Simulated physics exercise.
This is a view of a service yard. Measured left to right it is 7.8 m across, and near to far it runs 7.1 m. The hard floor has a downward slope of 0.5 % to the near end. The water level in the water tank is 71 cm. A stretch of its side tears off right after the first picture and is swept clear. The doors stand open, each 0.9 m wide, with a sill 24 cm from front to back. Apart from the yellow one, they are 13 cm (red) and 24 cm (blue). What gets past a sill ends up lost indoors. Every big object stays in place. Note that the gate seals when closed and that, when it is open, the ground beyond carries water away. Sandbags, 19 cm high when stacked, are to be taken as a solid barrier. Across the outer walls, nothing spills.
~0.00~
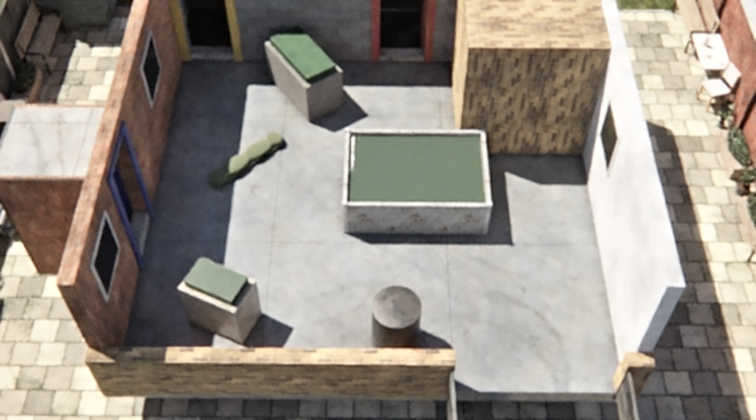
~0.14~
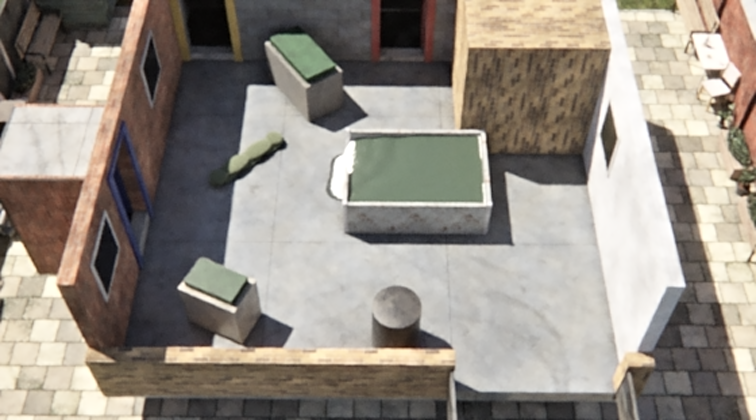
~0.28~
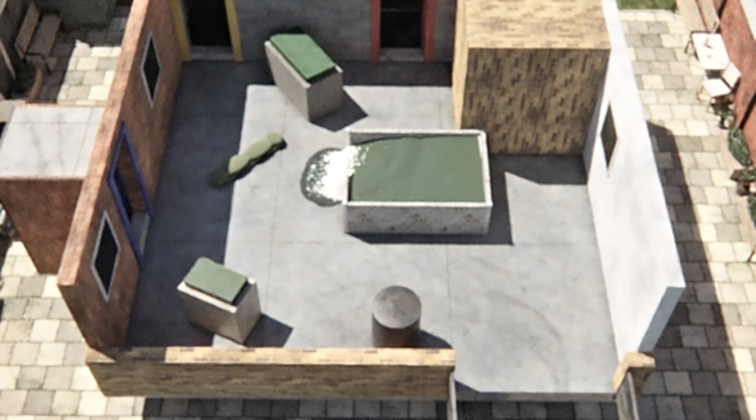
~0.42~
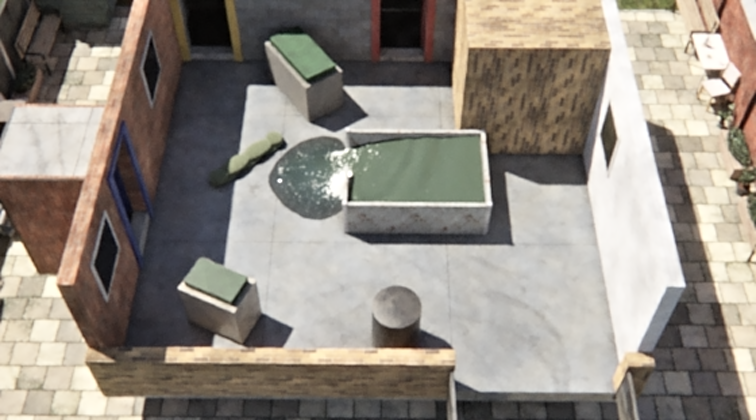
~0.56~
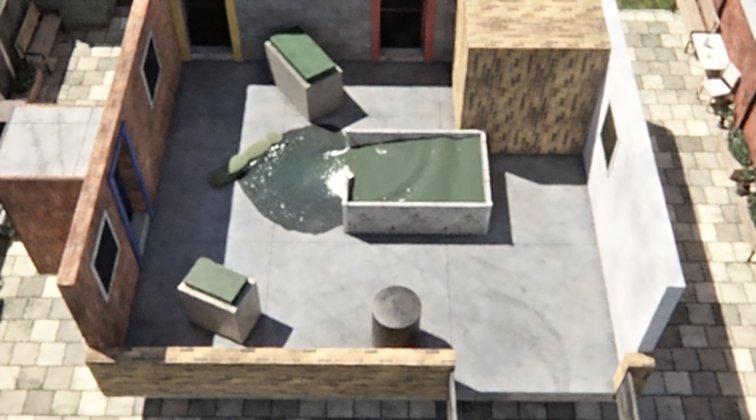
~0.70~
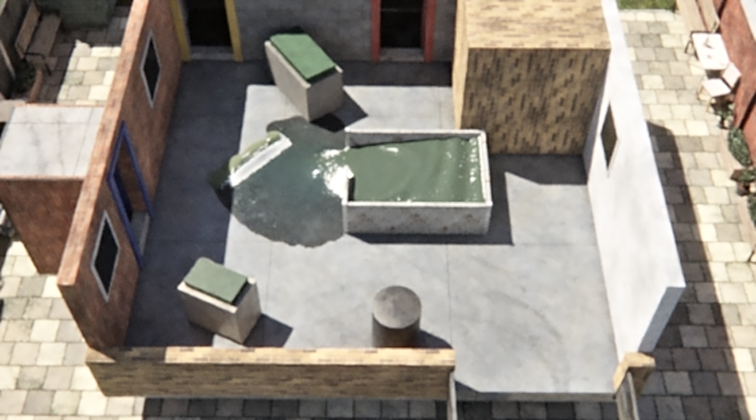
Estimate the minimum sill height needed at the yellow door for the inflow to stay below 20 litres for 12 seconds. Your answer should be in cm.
An estimate of the minimum is 13 cm.
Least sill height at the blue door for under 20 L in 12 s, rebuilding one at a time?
Roughly 20 cm at blue.
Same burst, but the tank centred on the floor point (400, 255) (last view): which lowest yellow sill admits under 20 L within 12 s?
I'd put it at close to 9.0 cm.
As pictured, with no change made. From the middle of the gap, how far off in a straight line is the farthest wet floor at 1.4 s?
Close to 3.8 metres, I'd say.
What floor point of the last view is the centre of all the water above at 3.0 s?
My guess is close to (314, 197).
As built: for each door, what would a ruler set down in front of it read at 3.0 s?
In cm: Red 0, blue 22, yellow 17.
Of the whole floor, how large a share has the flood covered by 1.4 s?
Roughly 20 percent.
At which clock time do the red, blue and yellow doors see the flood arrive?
Front times - red: 6.0 s, blue: 1.3 s, yellow: 1.8 s.
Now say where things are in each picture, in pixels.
In the first picture, still water, 71 cm deep, in the water tank at (416, 169); the yellow door at (206, 21) is dry.
In the second picture, water pours out at (349, 167) and has run 0.3 m, to (330, 191); about 9 cm deep outside, 71 cm at the back.
In the third picture, the gap is at (349, 169), the front 0.8 m out at (304, 183); the back of the water tank holds 71 cm.
In the fourth picture, the gap is at (349, 170), the front 1.4 m out at (274, 183); the back of the water tank holds 71 cm.
In the fifth picture, water pours out at (349, 170) and has run 2.0 m, to (242, 178); about 6 cm deep outside, 71 cm at the back.
In the sixth picture, water pours out at (349, 169) and has run 2.3 m, to (220, 190); about 5 cm deep outside, 66 cm at the back; the yellow door at (206, 21), 4.2 m from the gap, is still 2.3 m from the nearest water.
After 1.4 s water covers 20 % of the floor, deepest (37 cm) near (271, 156); it has not reached the yellow door.
After 3.0 s water covers 35 % of the floor, deepest (36 cm) near (119, 374); 17 cm at the yellow door, 2 litres in over its 15 cm sill.
After 12.0 s water covers 90 % of the floor, deepest (12 cm) near (119, 374); 8 cm at the yellow door, 10 litres in over its 15 cm sill.
At the yellow door as built, the water arrived by 1.9 s and peaked near 18 cm at 2.8 s.
Run again over the same 12 s with other heights there, 34 litres in over 11.5 cm, 7 litres over 16 cm. The limit of 20 litres is kept from about 13 cm up.
